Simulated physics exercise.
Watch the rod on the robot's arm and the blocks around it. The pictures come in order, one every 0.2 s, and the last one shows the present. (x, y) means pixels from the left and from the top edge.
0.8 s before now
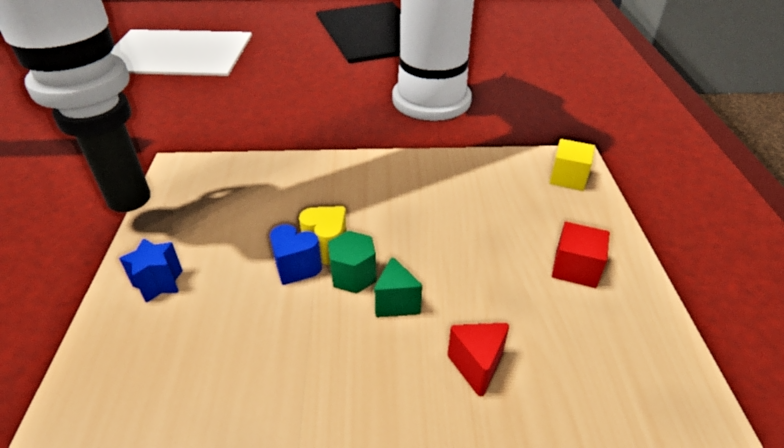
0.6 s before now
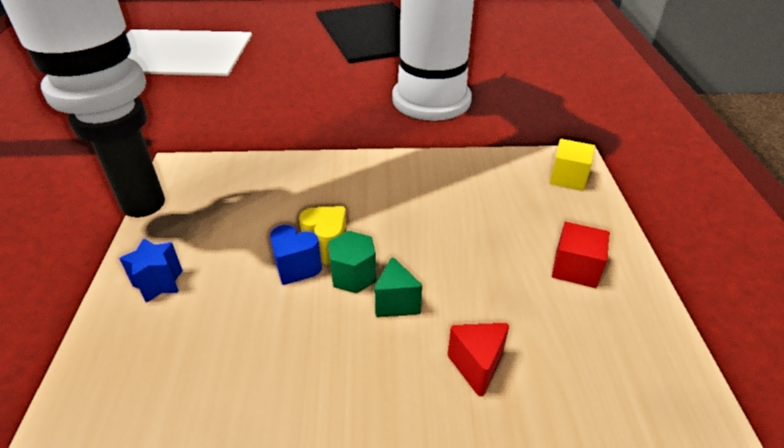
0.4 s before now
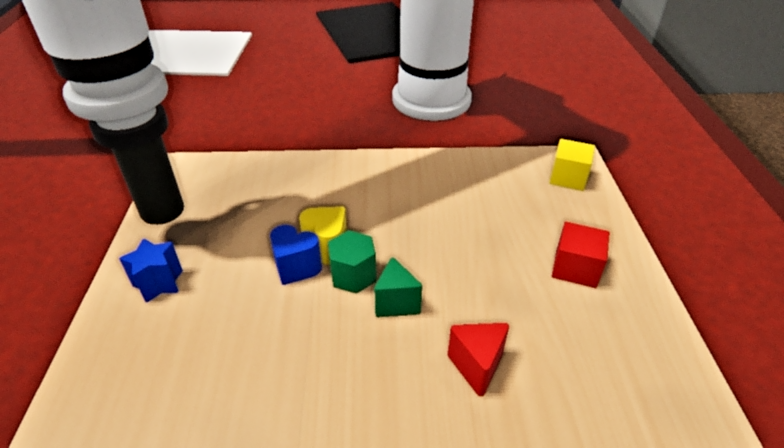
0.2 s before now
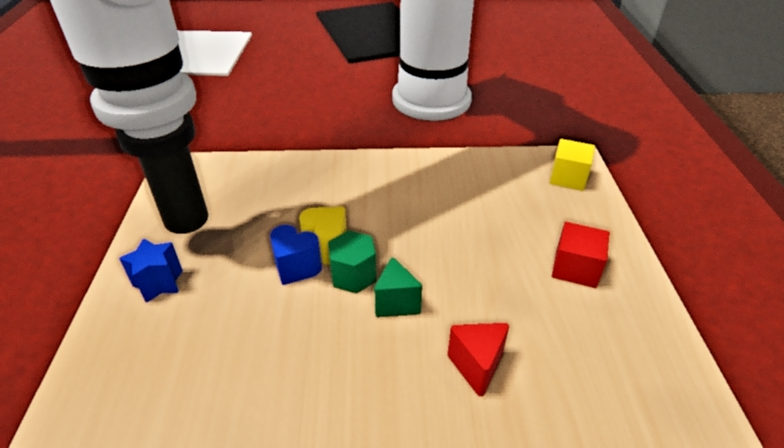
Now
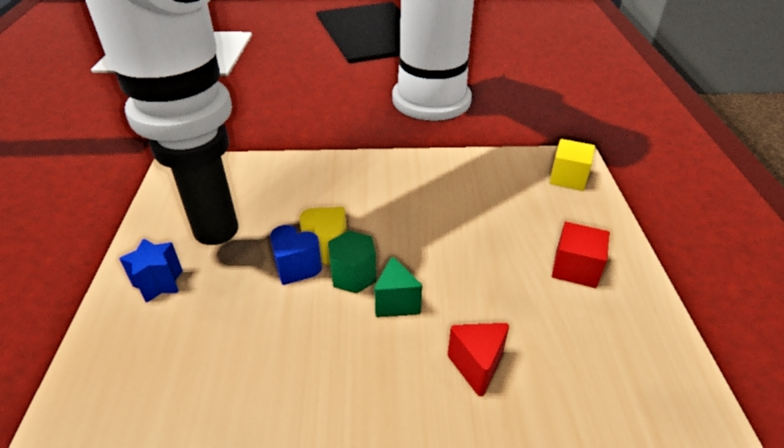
A robot arm's black rod moves slowly right and slightly nearer above a wooden board, while the coloured blocks stay still.
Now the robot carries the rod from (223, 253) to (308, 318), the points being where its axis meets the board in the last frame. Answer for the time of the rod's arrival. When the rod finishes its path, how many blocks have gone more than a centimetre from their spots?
My forecast: 1.
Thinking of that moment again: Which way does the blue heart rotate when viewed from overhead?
Top view: Counterclockwise.
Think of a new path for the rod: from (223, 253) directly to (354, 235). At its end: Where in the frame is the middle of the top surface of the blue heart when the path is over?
Around pixel (320, 241).
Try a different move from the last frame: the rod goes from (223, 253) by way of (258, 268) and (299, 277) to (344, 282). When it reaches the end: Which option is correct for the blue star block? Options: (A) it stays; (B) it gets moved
Option A.
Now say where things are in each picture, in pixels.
In the first frame, lower end of the rod at (130, 201), tops of blocks, blue star block at (147, 255), blue heart at (291, 239), yellow heart at (324, 219), green hexagon at (352, 247).
In the second frame, rod at (144, 206), blocks as before.
In the third frame, rod at (163, 213), blocks as before.
In the fourth frame, rod at (187, 221), blocks as before.
In the fifth frame, rod at (217, 232), blue star block at (147, 255), blue heart at (291, 239), yellow heart at (324, 219), green hexagon at (352, 247).
The first path, step by step. One third of the way, rod at (243, 252); nothing pushed yet.
Two thirds of the way, rod at (273, 274); blue heart at (307, 245), turned 25° anticlockwise; yellow heart at (328, 218), turned 15° anticlockwise; green hexagon at (356, 246).
At the end, rod at (304, 297); blue star block not moved; blue heart at (307, 245), turned 30° anticlockwise; yellow heart at (329, 218), turned 15° anticlockwise; green hexagon at (356, 246).
